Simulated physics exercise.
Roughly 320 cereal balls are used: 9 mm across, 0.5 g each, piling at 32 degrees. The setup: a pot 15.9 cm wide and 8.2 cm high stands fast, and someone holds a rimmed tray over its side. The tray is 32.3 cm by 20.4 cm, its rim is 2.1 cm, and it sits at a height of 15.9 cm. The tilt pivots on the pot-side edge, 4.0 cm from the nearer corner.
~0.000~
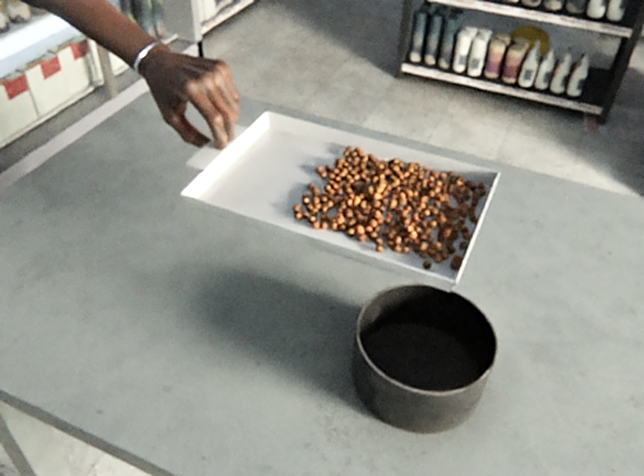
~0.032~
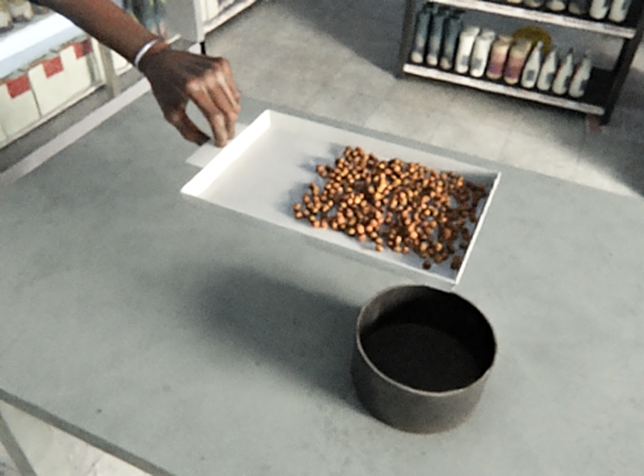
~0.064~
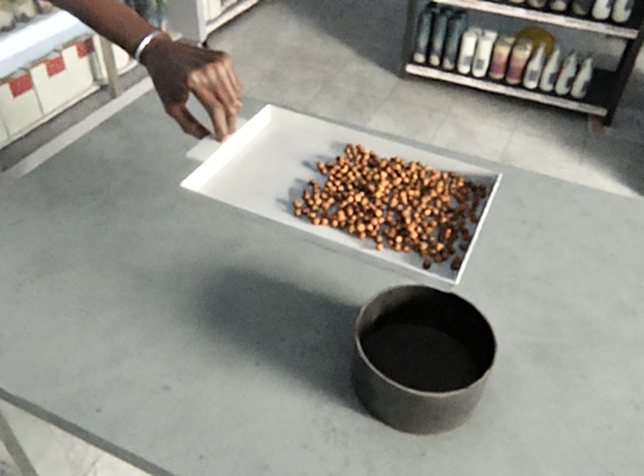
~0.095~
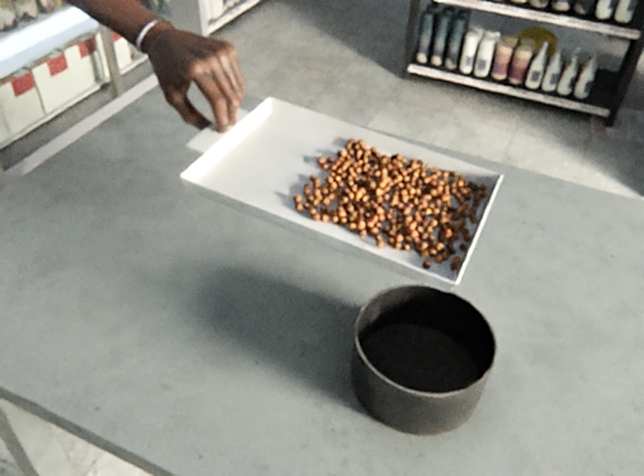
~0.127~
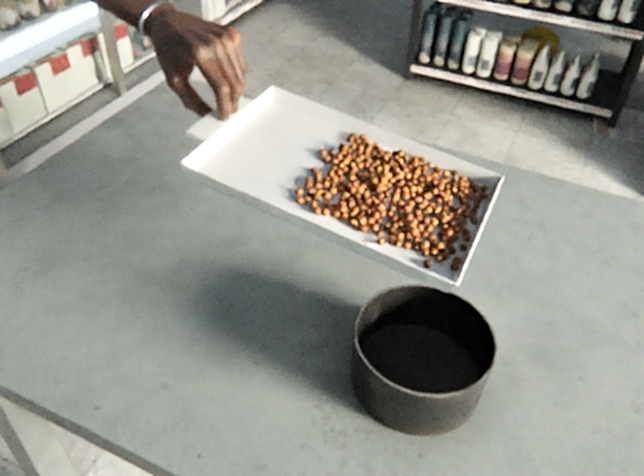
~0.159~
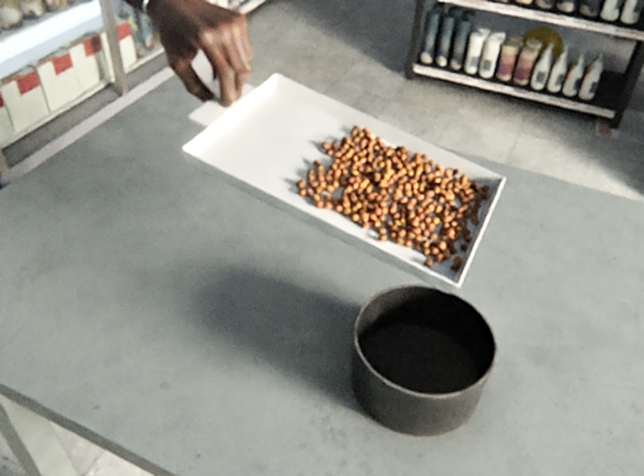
A white rimmed tray, scattered with small brown balls toward its right end, rests level above a grey table beside a dark round pot, held by a hand at its left. The hand then lifts that end, slowly at first and then faster, leaving the tray slanting gently down toward the pot.
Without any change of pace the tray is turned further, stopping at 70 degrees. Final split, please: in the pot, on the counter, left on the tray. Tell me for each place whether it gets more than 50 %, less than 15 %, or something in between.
At the end, pot: Chances are a negligible share of the lot sits there. Counter: Chances are a negligible share of the lot sits there. Tray: Chances are the heavier share of the lot sits there.
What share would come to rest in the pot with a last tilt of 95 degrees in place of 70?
That would be around 10 percent.
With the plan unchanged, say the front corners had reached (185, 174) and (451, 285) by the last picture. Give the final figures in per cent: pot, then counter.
That works out as pot 65 and counter 0.
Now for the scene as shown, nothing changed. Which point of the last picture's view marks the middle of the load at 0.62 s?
Close to pixel (462, 190).
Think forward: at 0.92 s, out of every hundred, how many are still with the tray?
95 %, give or take.
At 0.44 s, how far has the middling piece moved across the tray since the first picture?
By then it sits near 3 cm from where it began.
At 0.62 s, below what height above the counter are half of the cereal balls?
Some 20 cm.
After 0.44 s, tilt 41 degrees; the tray holds 100 %, the pot 0 %.
Then, at 0.62 s, tilt 60 degrees; the tray holds 100 %, the pot 0 %.
After 0.92 s, tilt 70 degrees; the tray holds 95 %, the pot 0 %.
By 1.6 s all is still; pot 0 %, counter 5 %, tray 95 %.
